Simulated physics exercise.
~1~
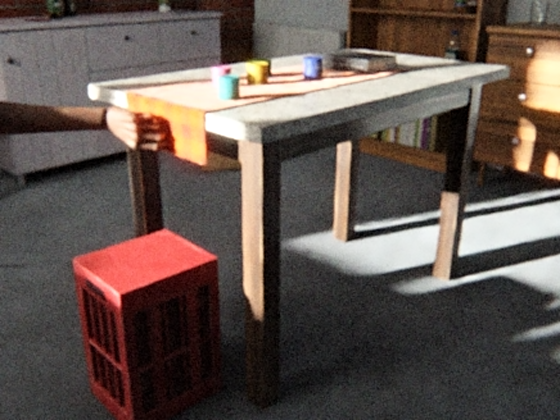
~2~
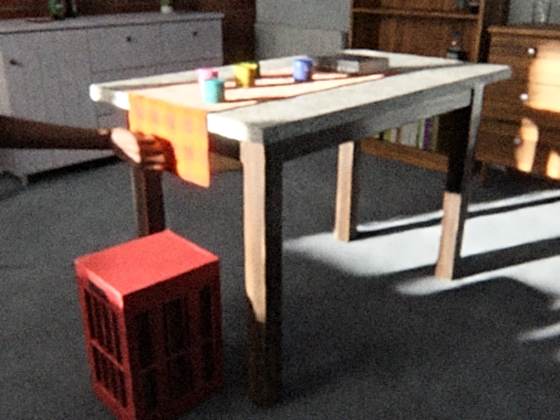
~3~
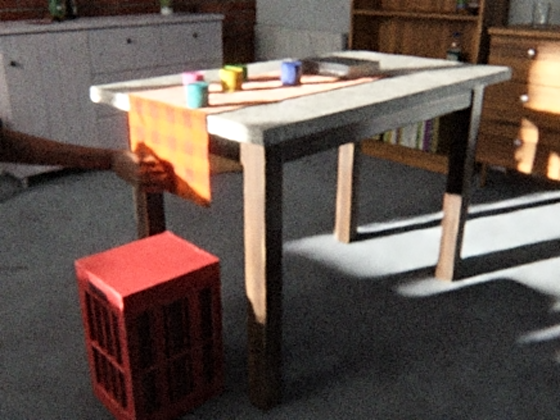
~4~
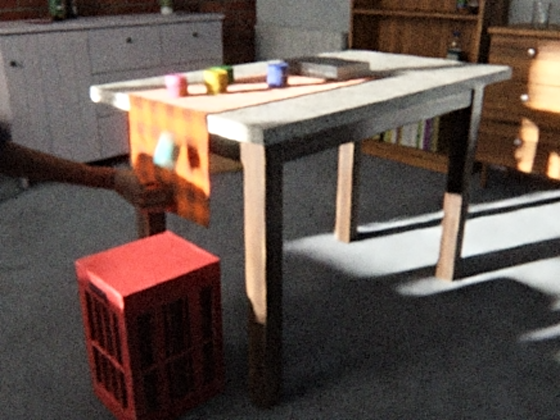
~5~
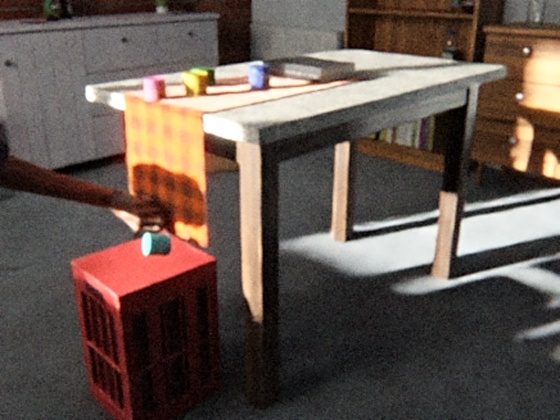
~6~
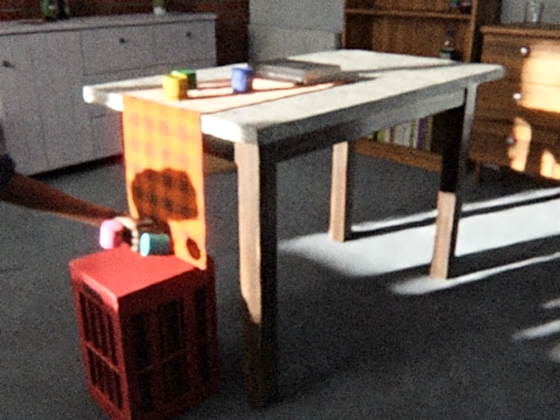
Hand drawing an orange checked cloth down off a white table onto a red crate, turquoise then pink pots dropping over the edge.
